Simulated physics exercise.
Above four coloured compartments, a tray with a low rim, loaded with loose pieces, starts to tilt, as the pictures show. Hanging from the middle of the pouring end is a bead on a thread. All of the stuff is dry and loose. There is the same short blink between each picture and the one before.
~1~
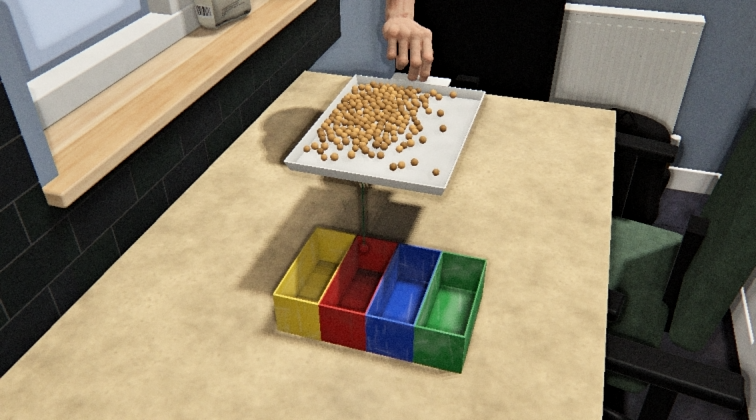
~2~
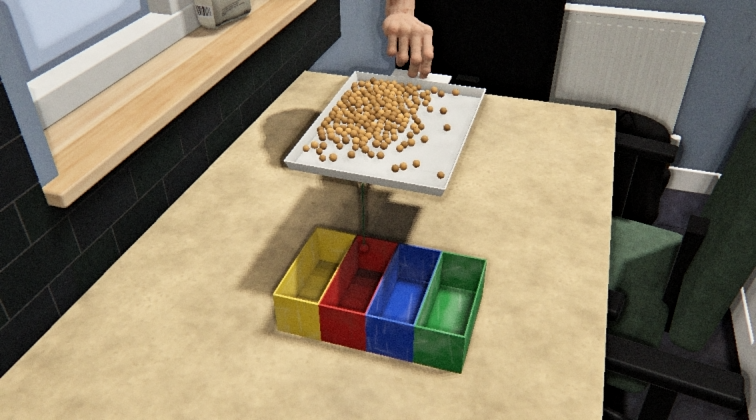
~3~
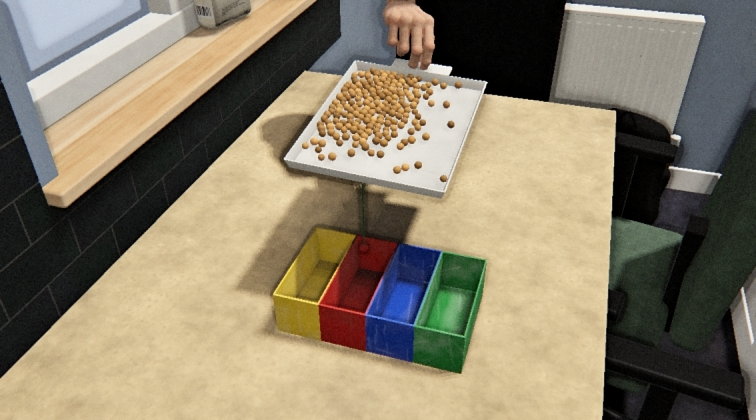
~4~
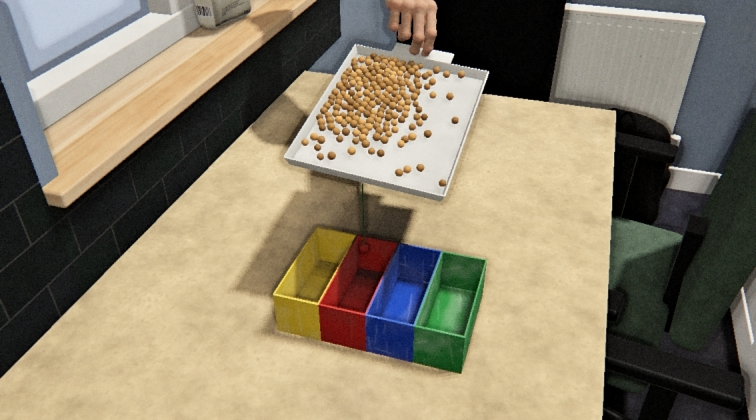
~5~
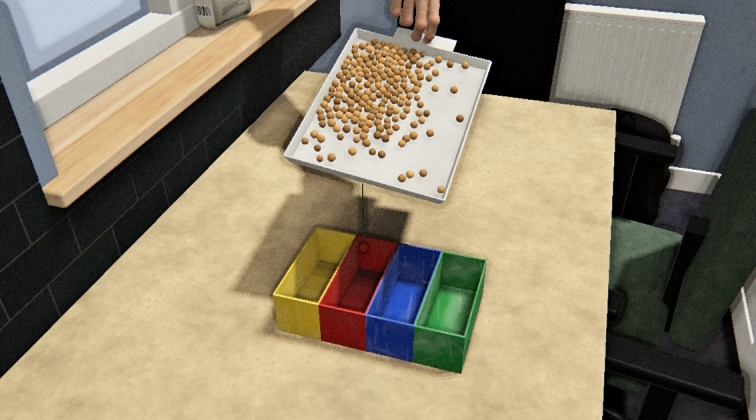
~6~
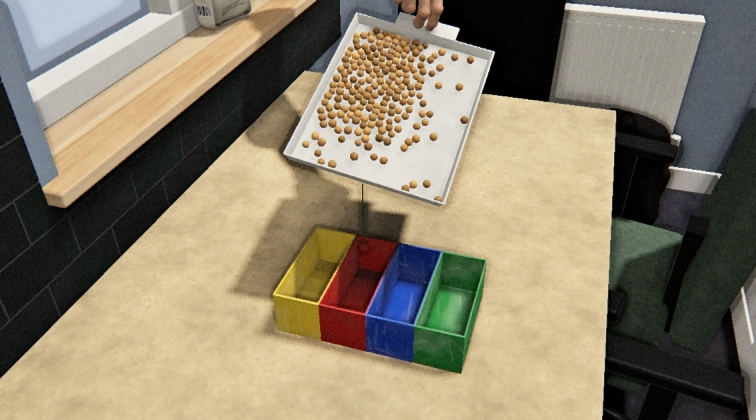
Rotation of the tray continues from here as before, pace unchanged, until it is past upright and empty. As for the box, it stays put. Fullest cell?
Green.
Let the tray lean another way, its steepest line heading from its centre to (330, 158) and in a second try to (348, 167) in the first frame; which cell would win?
That yellow cell, then the cell in yellow.
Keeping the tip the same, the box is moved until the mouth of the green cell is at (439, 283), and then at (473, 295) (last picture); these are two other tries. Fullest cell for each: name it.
In the first case it's green, in the second it's the blue one.
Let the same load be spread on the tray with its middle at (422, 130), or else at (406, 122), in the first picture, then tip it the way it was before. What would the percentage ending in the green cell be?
Some 40 and then some 50 per cent.
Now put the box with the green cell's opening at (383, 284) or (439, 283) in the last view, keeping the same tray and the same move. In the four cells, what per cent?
In order: 10 per cent and 80 per cent.
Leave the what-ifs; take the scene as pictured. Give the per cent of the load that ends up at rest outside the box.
I'd put it close to 10 per cent.
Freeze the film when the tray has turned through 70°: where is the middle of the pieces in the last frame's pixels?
Roughly (425, 279).
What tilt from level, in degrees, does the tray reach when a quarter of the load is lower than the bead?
65 degrees.
Shortly afterwards, tray tipped steeply; near a quarter on the tray; near a third in the green cell; a little in the blue cell; only a few in the red cell; near a third falling or outside the box.
Next, tray tipped past a quarter turn; near half in the green cell; near a third in the blue cell; only a few in the red cell; a little falling or outside the box.
Some moments later, tray tipped past a quarter turn; near half in the green cell; near a third in the blue cell; only a few in the red cell; a little falling or outside the box.
In the end, tray tipped past a quarter turn; near half in the green cell; near a third in the blue cell; only a few in the red cell; none at all in the yellow cell; a little outside the box.
